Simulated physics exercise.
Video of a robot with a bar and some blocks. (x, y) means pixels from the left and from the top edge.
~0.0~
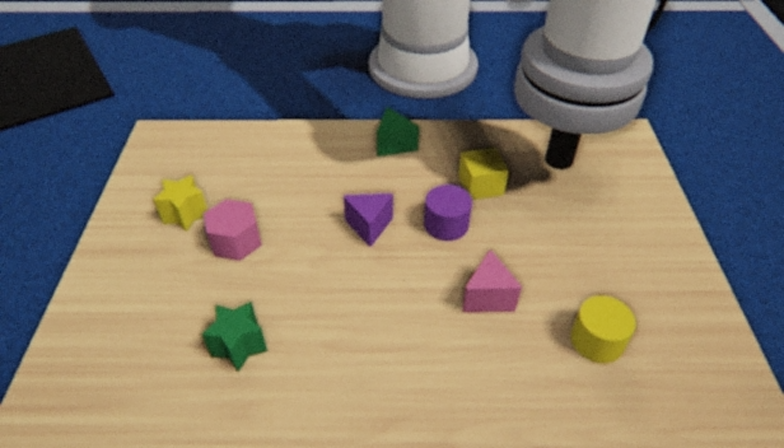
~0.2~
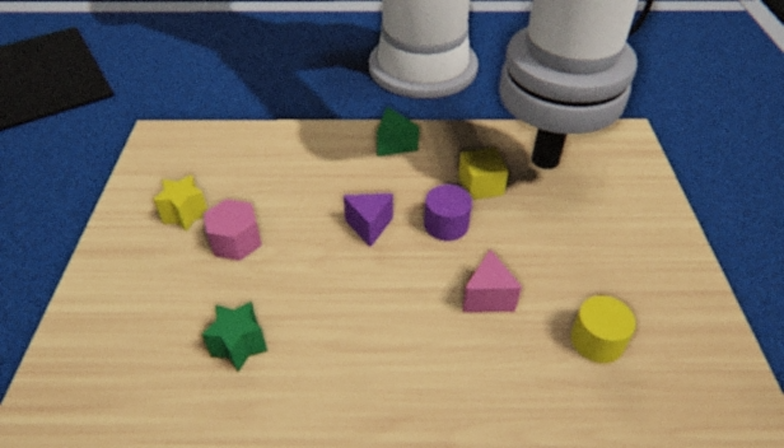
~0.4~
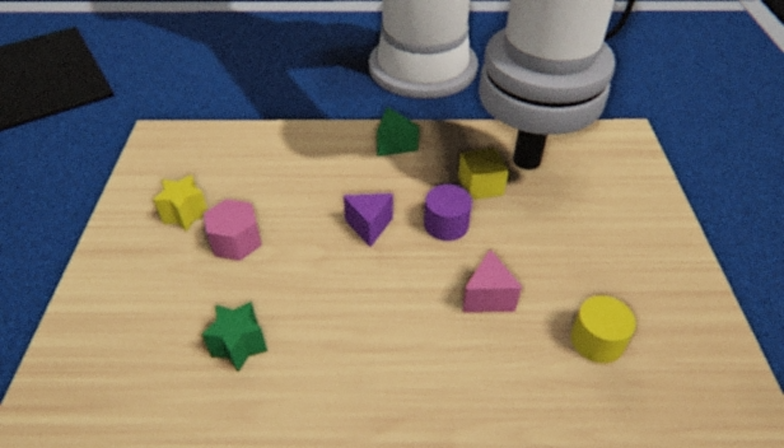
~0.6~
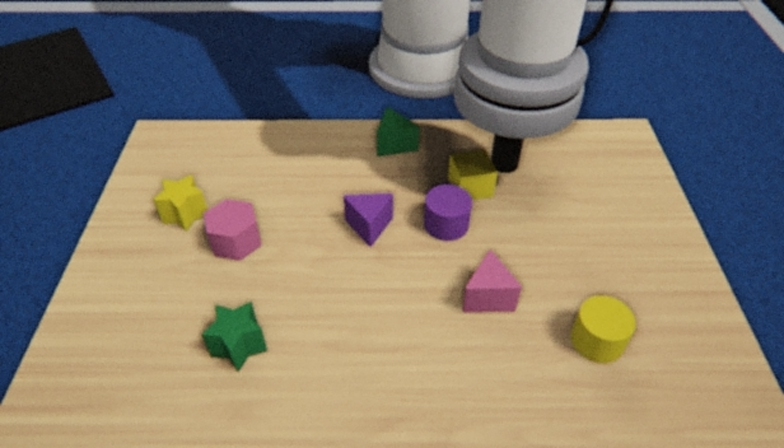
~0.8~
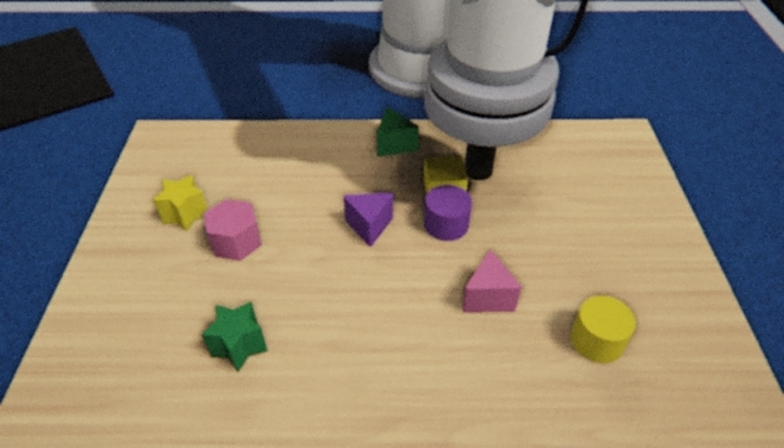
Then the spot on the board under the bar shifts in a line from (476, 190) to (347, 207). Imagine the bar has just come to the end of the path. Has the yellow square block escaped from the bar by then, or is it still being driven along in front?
Pushed ahead.
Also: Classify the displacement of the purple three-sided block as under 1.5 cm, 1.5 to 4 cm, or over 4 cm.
It slides not even 1.5 cm.
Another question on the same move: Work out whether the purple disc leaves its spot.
By the end it is where it was.
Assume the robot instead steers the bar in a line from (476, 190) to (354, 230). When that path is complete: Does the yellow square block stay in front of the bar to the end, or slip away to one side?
The block lies off to the side or behind.
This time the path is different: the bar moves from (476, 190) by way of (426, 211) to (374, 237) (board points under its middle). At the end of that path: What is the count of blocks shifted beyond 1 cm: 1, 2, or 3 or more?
Displaced: Three or more.
The first path, step by step. One third of the way, bar at (434, 179); yellow square block at (401, 175).
Two thirds of the way, bar at (391, 184); yellow square block at (356, 180).
At the end, bar at (346, 189); purple three-sided block still; yellow square block at (311, 184); purple disc still.
